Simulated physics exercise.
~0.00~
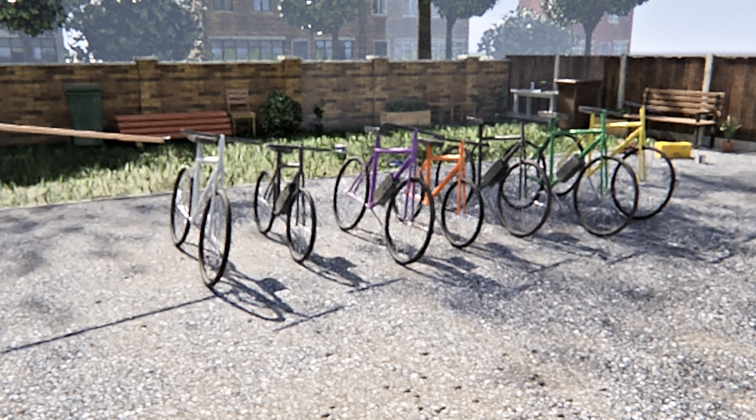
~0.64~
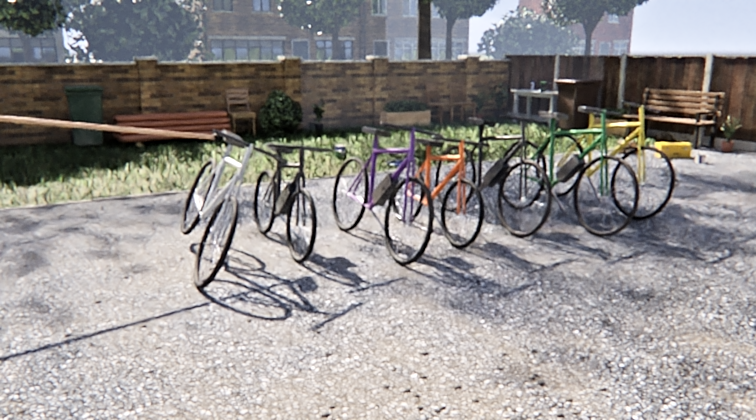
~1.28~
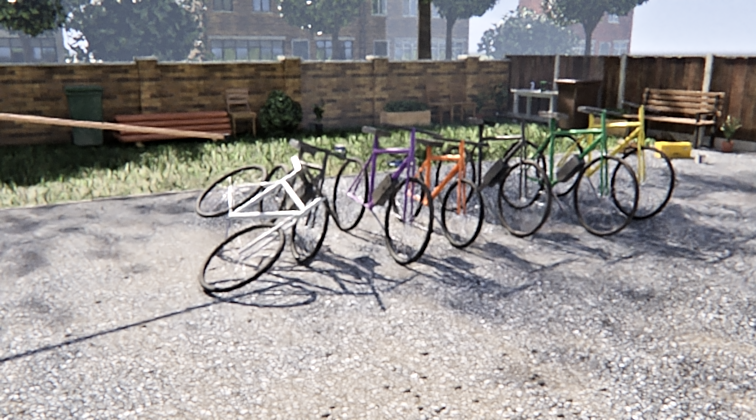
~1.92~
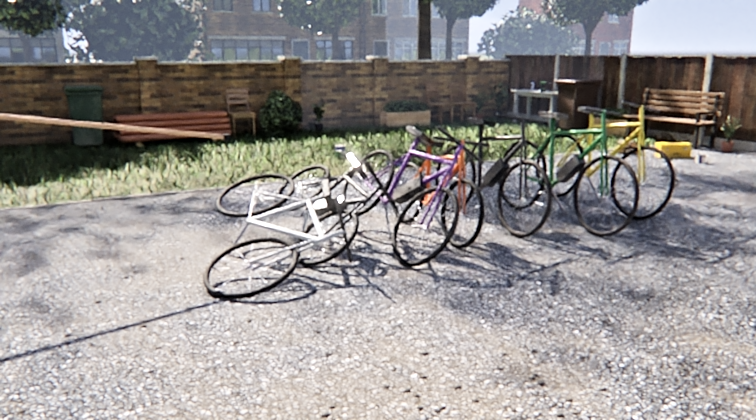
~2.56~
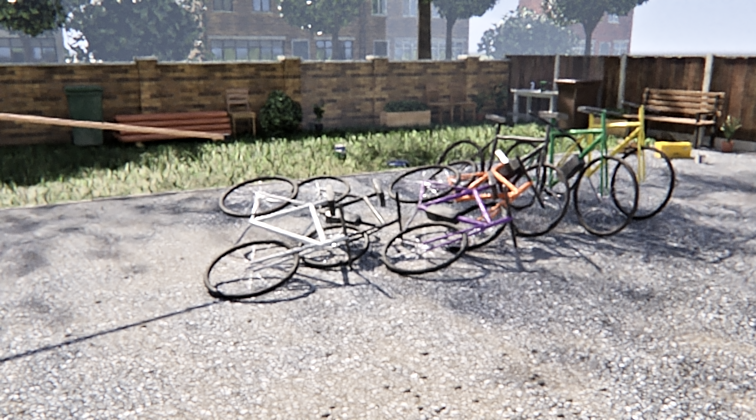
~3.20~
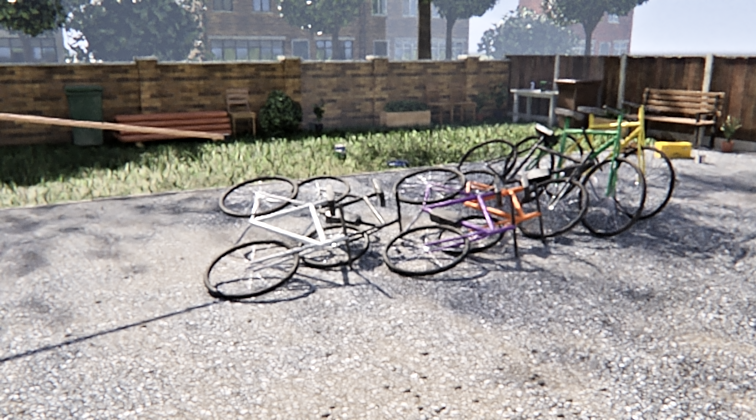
Row of parked bicycles toppling rightward one after another from the white one, leaving the green and yellow bikes upright at right.
